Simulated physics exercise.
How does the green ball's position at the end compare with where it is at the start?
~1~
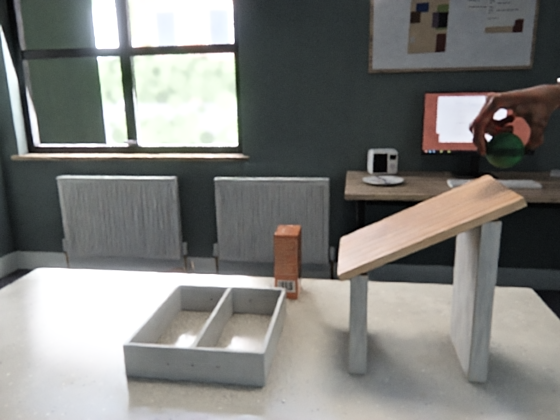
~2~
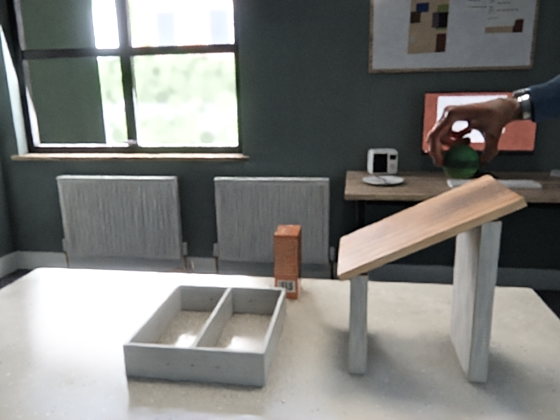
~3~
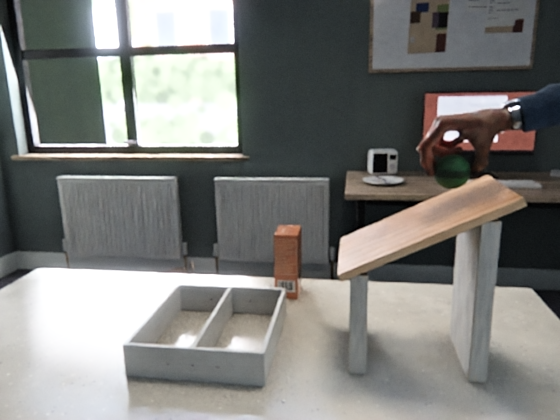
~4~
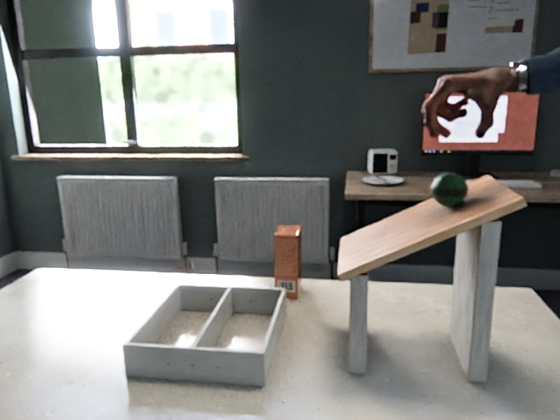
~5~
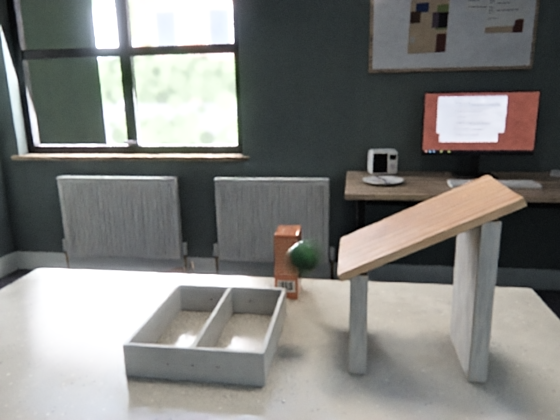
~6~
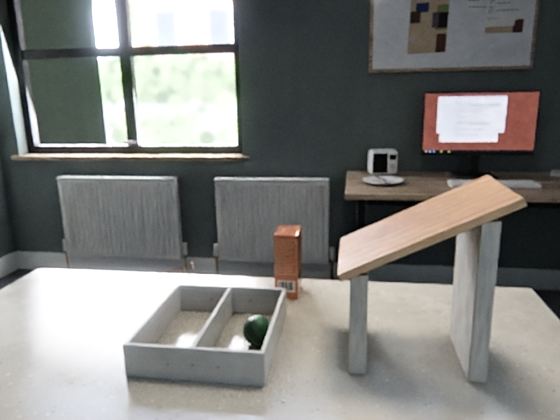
At the start the green ball is held in a hand above the high end of the board on the right. At the end it lies lower and further left, in the bay of the tray next to the board.
